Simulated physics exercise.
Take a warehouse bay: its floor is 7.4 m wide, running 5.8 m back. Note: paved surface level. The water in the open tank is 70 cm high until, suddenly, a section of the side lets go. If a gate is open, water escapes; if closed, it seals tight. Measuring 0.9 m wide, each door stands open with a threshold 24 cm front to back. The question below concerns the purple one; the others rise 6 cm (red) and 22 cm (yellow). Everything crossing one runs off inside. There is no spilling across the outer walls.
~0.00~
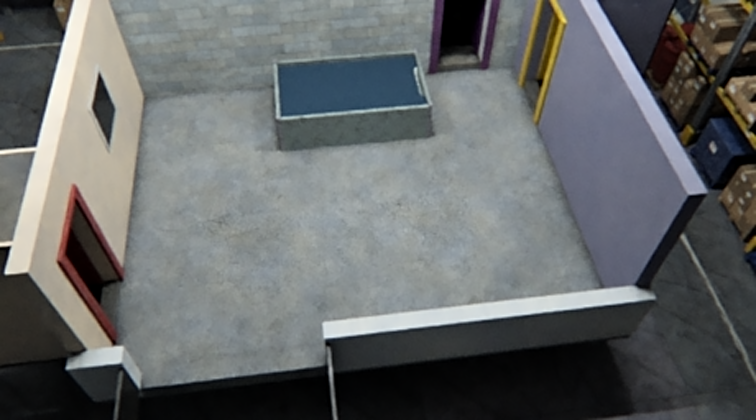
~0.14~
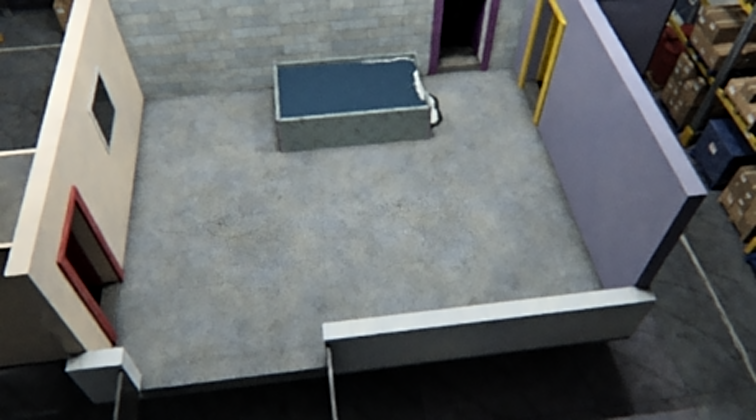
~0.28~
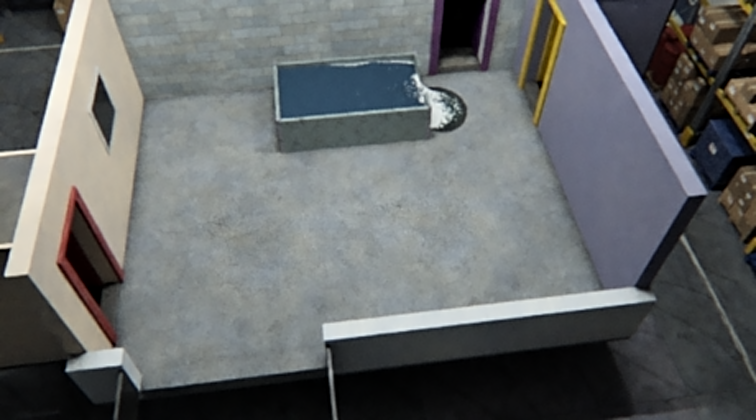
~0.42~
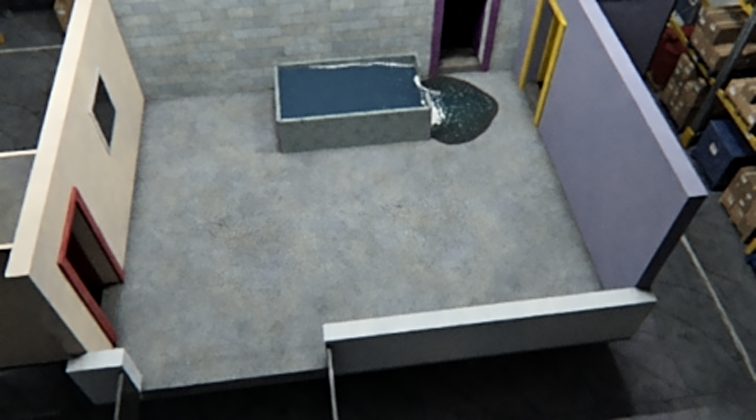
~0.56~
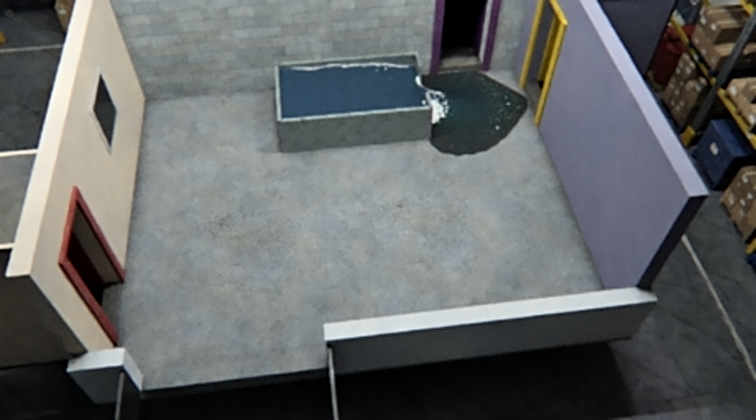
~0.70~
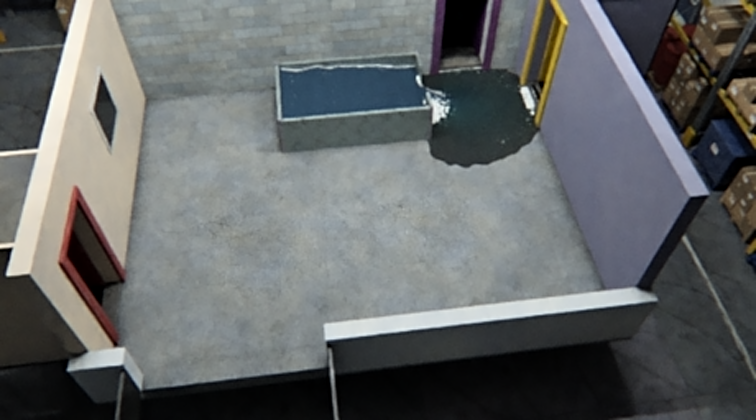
Water pouring from the right side of an open tank, spreading across a grey floor to the purple door and yellow frame.
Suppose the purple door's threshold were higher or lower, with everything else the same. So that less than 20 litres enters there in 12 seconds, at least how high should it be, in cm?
At least 19 cm or so.
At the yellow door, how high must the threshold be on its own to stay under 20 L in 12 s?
Yellow: Roughly 29 cm.
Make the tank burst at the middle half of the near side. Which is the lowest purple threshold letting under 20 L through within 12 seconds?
Roughly 8.0 cm.
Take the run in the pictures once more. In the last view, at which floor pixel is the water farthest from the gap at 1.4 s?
At about (568, 197).
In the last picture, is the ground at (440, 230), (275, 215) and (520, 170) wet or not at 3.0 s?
Spot one bone dry, spot two bone dry, spot three awash.
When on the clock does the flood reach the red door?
At the red door, 6.5 seconds.
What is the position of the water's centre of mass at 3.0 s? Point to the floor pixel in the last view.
Roughly (421, 127).
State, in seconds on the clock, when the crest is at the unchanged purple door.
At roughly 2.4 s.
After 1.4 s water covers 15 % of the floor, deepest (44 cm) near (515, 68); 17 cm at the purple door, 0 litres in over its 18 cm threshold.
After 3.0 s water covers 25 % of the floor, deepest (31 cm) near (511, 81); 20 cm at the purple door, 12 litres in over its 18 cm threshold.
After 12.0 s water covers 95 % of the floor, deepest (10 cm) near (616, 316); 7 cm at the purple door, 23 litres in over its 18 cm threshold.
At the purple door as built, the water arrived by 0.6 s and peaked near 21 cm at 2.4 s.
Run again over the same 12 s with other heights there, 31 litres in over 17.5 cm, 5 litres over 23.5 cm. The limit of 20 litres is kept from about 19 cm up.
